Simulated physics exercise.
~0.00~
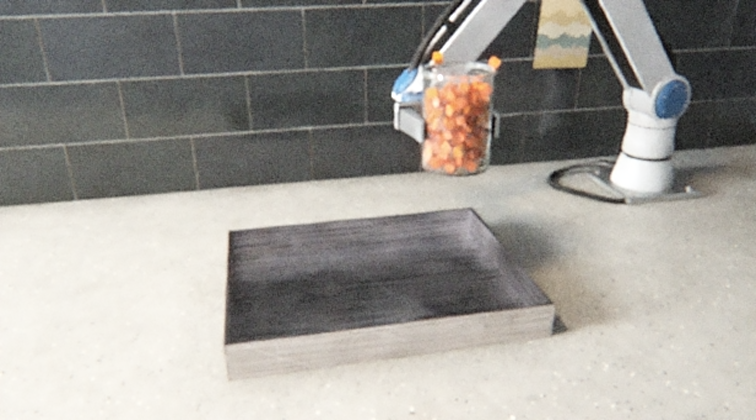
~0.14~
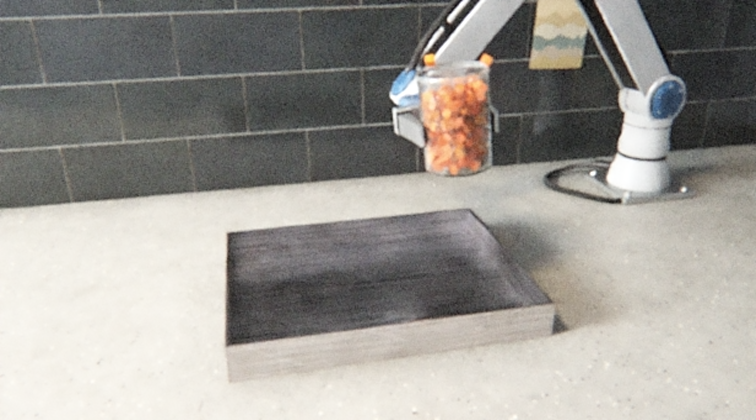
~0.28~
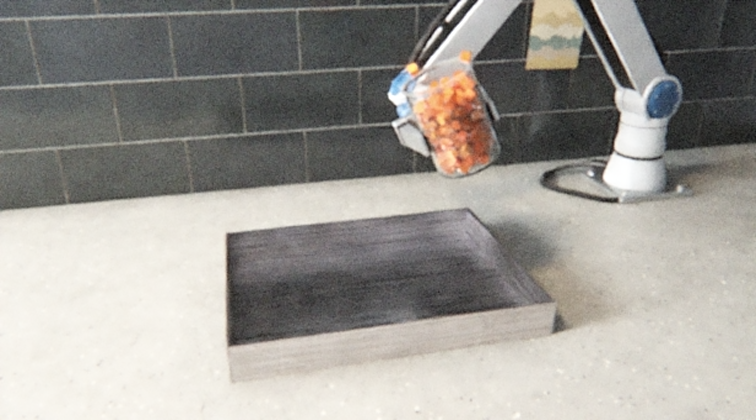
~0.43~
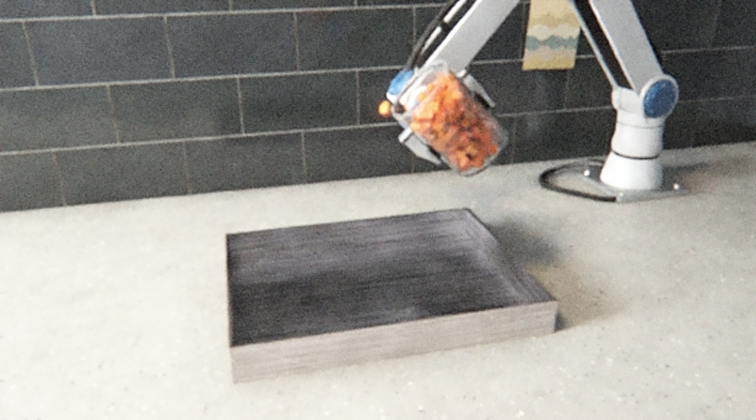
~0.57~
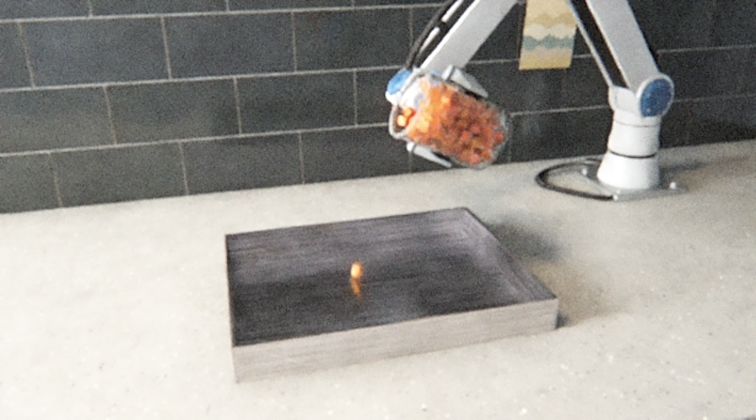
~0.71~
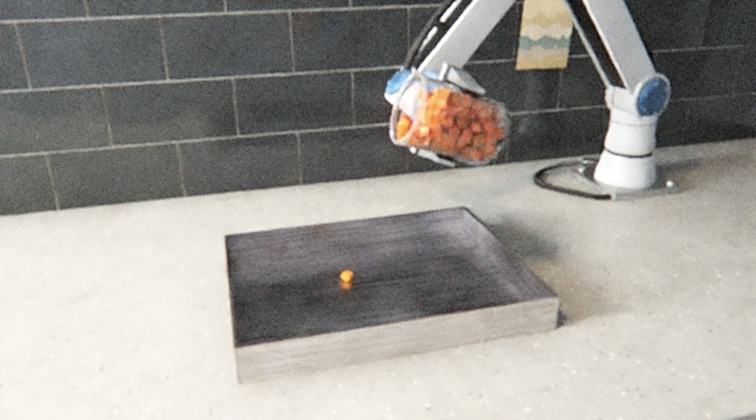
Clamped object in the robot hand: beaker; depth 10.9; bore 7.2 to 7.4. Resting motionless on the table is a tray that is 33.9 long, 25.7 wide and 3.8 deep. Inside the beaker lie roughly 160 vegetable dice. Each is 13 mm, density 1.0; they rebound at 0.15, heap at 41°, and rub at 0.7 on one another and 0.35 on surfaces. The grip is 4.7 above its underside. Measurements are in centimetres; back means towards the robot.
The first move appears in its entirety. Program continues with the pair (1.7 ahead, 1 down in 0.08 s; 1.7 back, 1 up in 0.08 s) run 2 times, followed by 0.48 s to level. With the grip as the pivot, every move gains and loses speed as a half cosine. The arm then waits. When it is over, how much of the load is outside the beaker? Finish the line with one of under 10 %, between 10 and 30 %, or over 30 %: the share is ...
The share is under 10 %.
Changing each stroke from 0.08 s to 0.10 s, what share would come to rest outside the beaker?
Roughly 0 percent then.
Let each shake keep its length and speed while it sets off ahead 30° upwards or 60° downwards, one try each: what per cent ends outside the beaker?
I'd say close to 20 percent for the first and close to 0 percent for the second.
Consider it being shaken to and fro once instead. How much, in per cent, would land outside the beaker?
About 0 per cent, then.
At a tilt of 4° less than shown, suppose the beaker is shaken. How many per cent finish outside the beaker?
It would be near 0 per cent.
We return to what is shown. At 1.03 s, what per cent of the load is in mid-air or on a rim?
Some 1 percent.
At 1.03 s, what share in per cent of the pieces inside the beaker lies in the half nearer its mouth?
45 per cent.
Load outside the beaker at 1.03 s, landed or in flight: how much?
About 0 per cent by then.
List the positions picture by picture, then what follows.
In the first picture, beaker middle at (457, 120), level; upper third of the load around (459, 100), from x 430 to 495, top at y 60; 161 in the beaker.
In the second picture, beaker middle at (456, 120), tilted 7° forward; upper third of the load around (458, 99), from x 430 to 485, top at y 60.
In the third picture, beaker middle at (454, 120), tilted 24° forward; upper third of the load around (450, 100), from x 415 to 490, top at y 55.
In the fourth picture, beaker middle at (452, 121), tilted 45° forward; upper third of the load around (447, 105), from x 385 to 495, top at y 80; 160 in the beaker, 1 in flight or on a rim.
In the fifth picture, beaker middle at (451, 122), tilted 62° forward; upper third of the load around (447, 107), from x 360 to 495, top at y 90; 160 in the beaker, 1 in the tray.
In the sixth picture, beaker middle at (451, 122), tilted 69° forward; upper third of the load around (450, 109), from x 350 to 500, top at y 95; 160 in the beaker, 1 in the tray.
By 1.03 s, tilted 69° forward, highest piece 23 above the table; 157 in the beaker, 2 in the tray, 2 in flight or on a rim.
By 1.35 s, tilted 17° forward, highest piece 26 above the table; 156 in the beaker, 5 in the tray.
By 1.71 s, level, highest piece 27 above the table; 156 in the beaker, 5 in the tray.
By 2.76 s, level, highest piece 27 above the table; 156 in the beaker, 5 in the tray.
Final count, 156 in the beaker, 5 in the tray. That is 3 % outside the beaker.
